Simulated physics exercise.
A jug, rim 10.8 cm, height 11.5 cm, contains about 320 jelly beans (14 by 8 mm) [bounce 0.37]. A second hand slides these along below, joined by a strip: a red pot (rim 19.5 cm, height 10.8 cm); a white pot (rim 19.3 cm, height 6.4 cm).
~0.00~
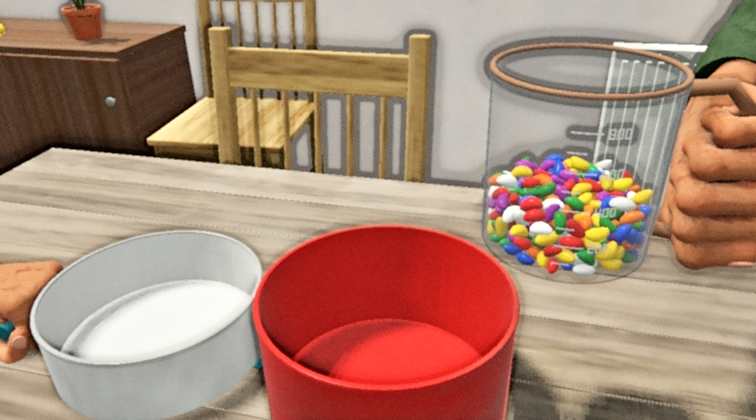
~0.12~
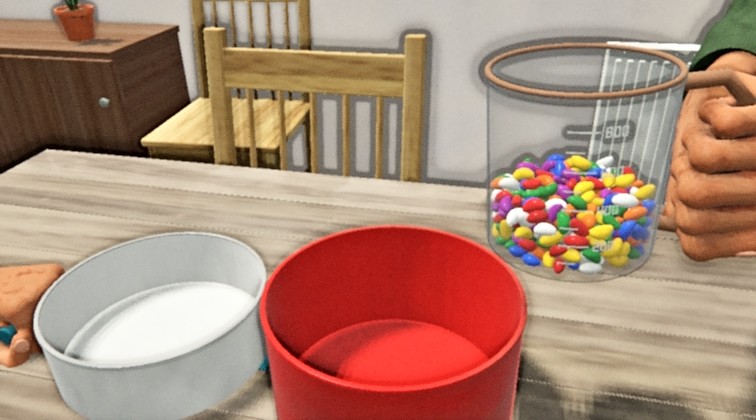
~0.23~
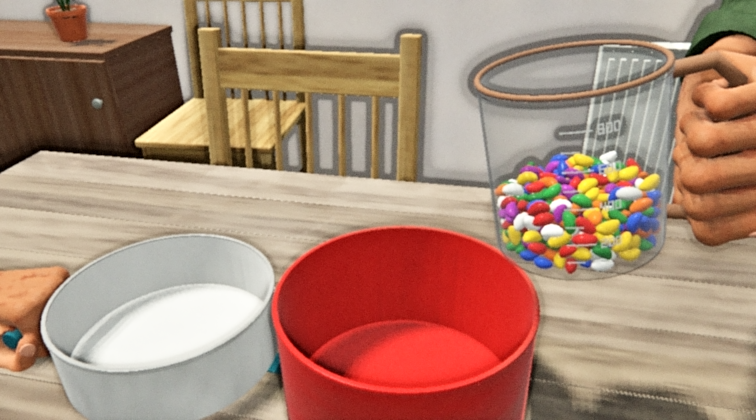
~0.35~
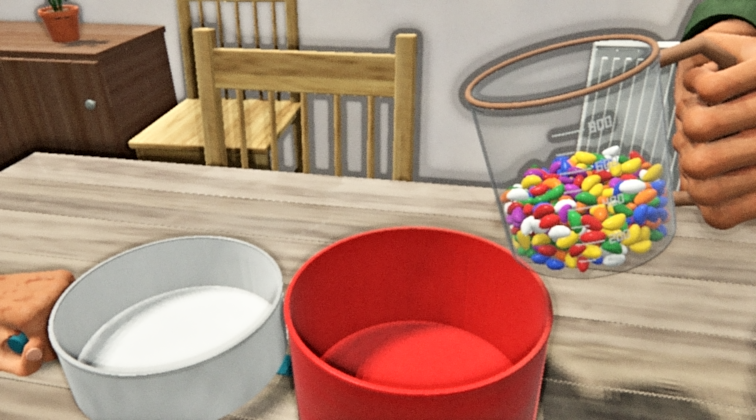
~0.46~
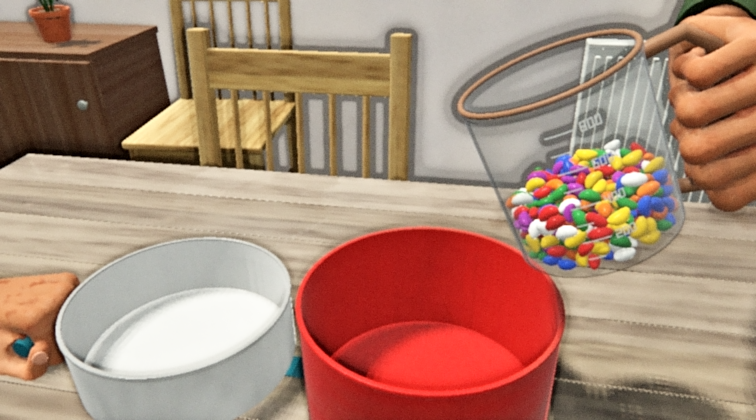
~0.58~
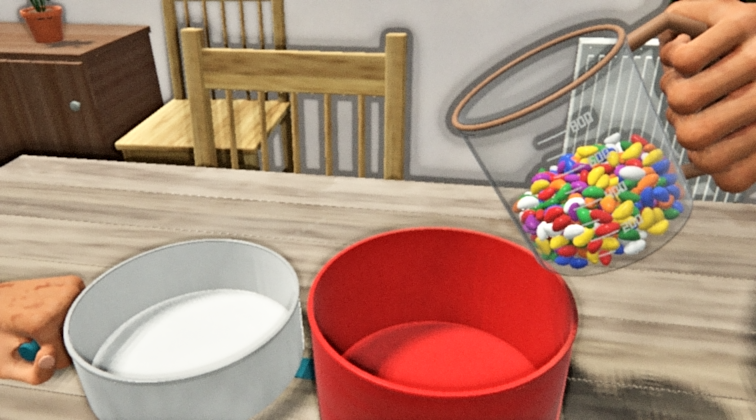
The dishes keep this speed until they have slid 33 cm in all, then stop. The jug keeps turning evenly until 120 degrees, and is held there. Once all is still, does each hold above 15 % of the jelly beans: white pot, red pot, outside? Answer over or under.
White pot: Over, red pot: Over, outside: Over.
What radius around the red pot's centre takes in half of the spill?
Some 20 cm.
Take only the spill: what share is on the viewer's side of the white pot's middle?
Some 50 per cent.
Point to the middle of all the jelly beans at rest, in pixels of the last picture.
Around (571, 399).
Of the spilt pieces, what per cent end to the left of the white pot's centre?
Roughly 30 per cent.
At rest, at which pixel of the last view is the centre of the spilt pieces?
Around (580, 394).
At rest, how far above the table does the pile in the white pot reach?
Roughly 2.0 cm.
Then, at 1.83 s, tilt 107 degrees; jug 100 %; middle of all pieces on or above the table near (599, 186).
After 2.88 s, tilt 120 degrees; red pot 25 %, outside 20 %, white pot 50 %; middle of all pieces on or above the table near (466, 389).
After 3.84 s, tilt 120 degrees; red pot 25 %, outside 20 %, white pot 50 %; middle of all pieces on or above the table near (546, 398).
After 4.76 s, tilt 120 degrees; red pot 25 %, outside 20 %, white pot 50 %; middle of all pieces on or above the table near (590, 404).
By 5.0 s all is still; red pot 25 %, jug 0 %, outside 20 %, white pot 50 %.
